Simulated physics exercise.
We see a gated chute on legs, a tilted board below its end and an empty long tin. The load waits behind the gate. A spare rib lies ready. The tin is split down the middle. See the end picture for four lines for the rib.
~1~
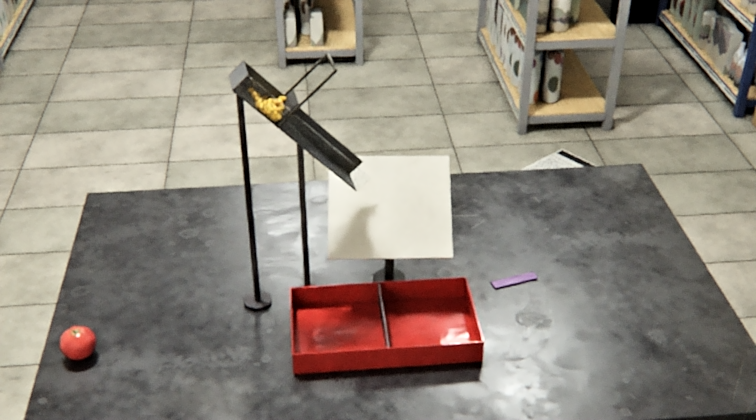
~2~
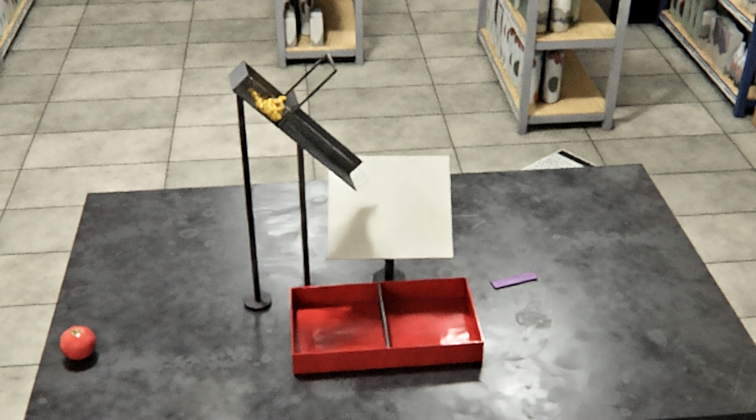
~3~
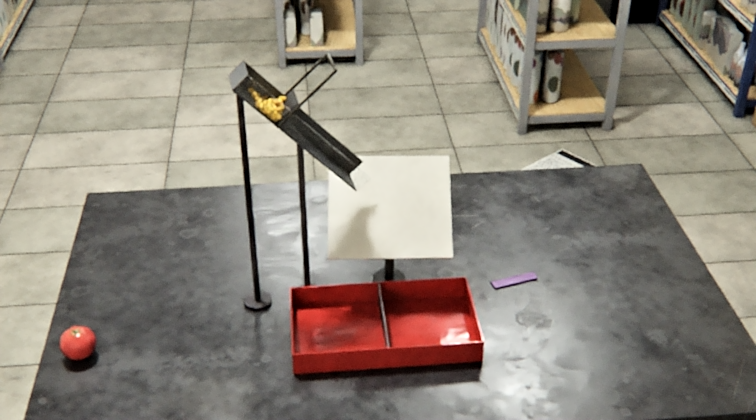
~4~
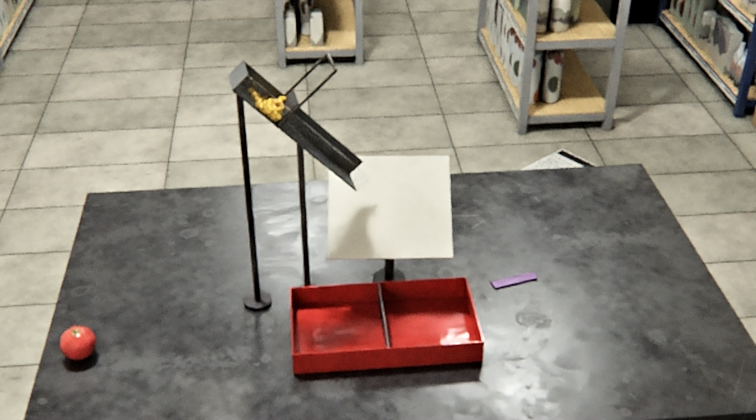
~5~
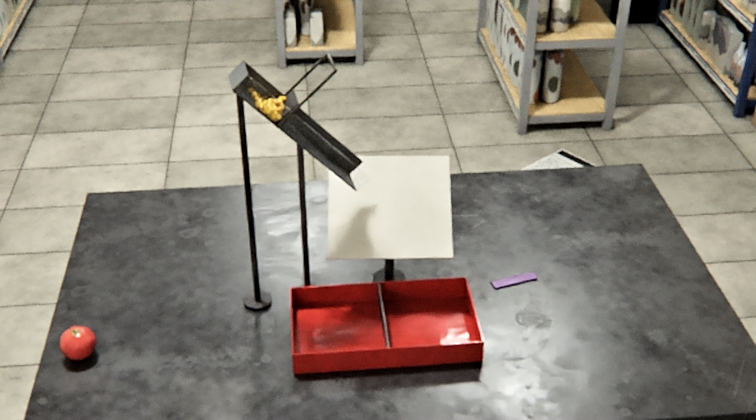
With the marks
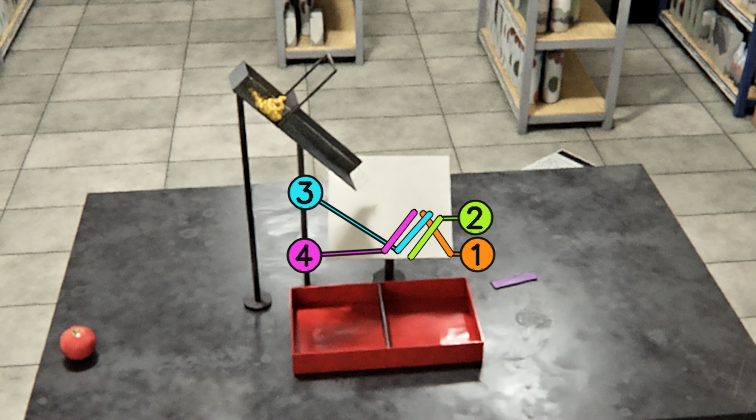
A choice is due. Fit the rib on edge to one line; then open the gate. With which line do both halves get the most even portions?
3.
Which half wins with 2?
More lands on the right.
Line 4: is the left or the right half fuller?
More lands on the left.
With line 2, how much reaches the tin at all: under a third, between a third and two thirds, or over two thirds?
Line 2 gives over two thirds.
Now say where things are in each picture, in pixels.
The first frame shows load behind the gate at (271, 104), puffed corn balls; lip of the chute at (353, 183), sloping steeply.
The second frame shows middle of the board at (390, 206), tilted fairly steeply; middle of its low edge at (390, 258); of its high edge at (389, 156).
The third frame shows front corners of the tin at (293, 354) and (484, 341); front end of its middle wall at (389, 348); gate still shut at (293, 100).
The fourth frame shows middle of the load at (271, 104); lip at (353, 183).
The fifth frame shows middle of the load at (271, 104); lip at (353, 183).
On the marked copy, line 1 from (423, 213) to (450, 254); line 2 from (440, 218) to (411, 256); line 3 from (429, 214) to (397, 250); line 4 from (414, 212) to (384, 250).
If 1 is chosen, of what is caught, a small part in the left half, nearly all in the right.
If 2 is chosen, of what is caught, a small part in the left half, most in the right.
If 3 is chosen, of what is caught, about two thirds in the left half, about a third in the right.
If 4 is chosen, of what is caught, nearly all in the left half, a small part in the right.
